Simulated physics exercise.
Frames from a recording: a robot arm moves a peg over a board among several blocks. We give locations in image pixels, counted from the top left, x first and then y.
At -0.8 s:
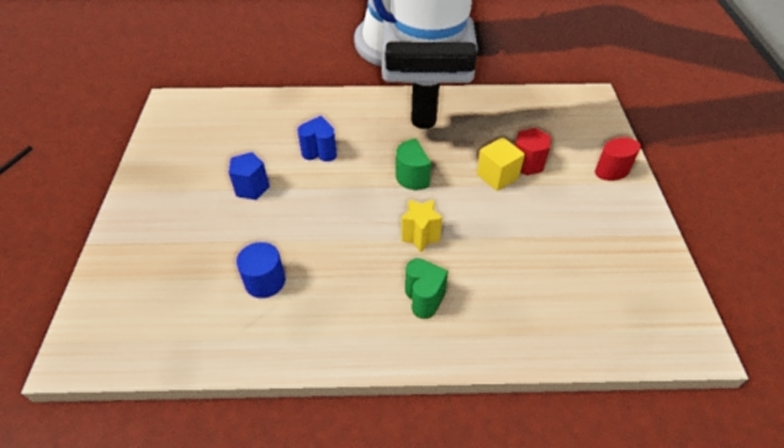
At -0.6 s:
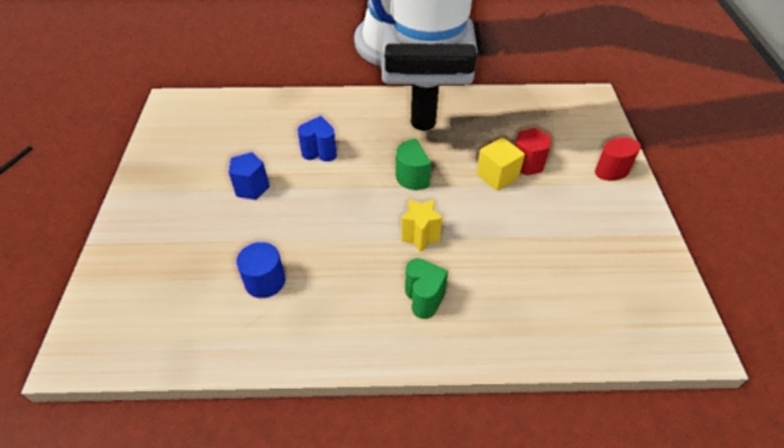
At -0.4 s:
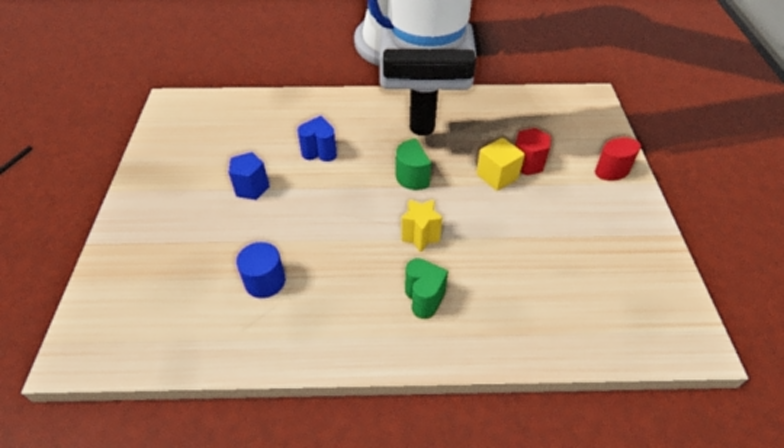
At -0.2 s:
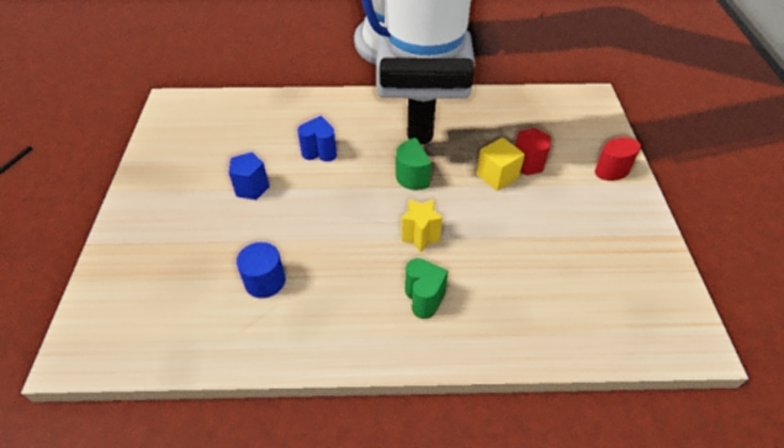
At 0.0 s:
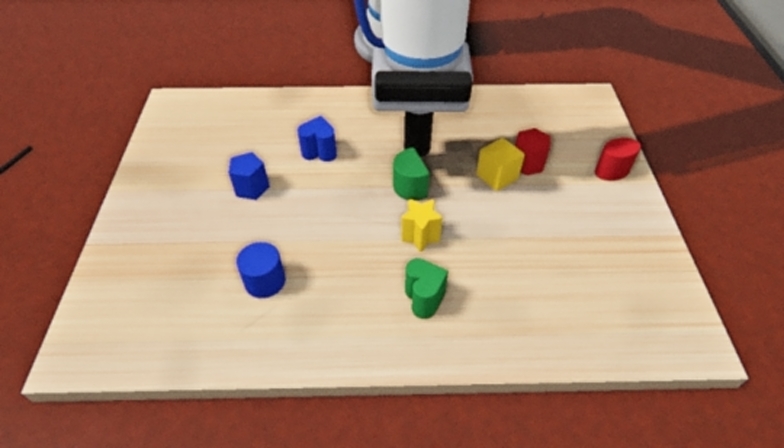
On a wooden board, a robot arm's peg moves forward and nudges a green block.
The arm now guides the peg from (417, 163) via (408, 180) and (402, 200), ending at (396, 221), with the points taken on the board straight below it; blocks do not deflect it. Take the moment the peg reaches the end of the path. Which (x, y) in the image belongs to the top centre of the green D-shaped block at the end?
My best guess is (383, 216).
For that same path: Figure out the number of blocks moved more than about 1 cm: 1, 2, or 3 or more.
2 blocks.
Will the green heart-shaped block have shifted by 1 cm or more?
No - that is not the case.
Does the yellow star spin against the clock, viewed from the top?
Short answer: Yes.
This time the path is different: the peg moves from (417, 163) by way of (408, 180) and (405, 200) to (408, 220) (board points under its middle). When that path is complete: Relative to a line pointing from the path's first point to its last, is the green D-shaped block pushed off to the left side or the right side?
So, looking from the first point of the path to the last, the green D-shaped block moves rightwards.
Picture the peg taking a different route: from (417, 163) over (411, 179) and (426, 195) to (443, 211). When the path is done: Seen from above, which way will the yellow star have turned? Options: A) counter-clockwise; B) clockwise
My pick is A.
The first path, step by step. Halfway along, peg at (405, 177); green D-shaped block at (401, 190), turned 25° anticlockwise; yellow star at (423, 215).
At the end, peg at (396, 208); green D-shaped block at (383, 216), turned 55° anticlockwise; yellow star at (420, 225), turned 65° anticlockwise; green heart-shaped block unmoved; yellow square unmoved.
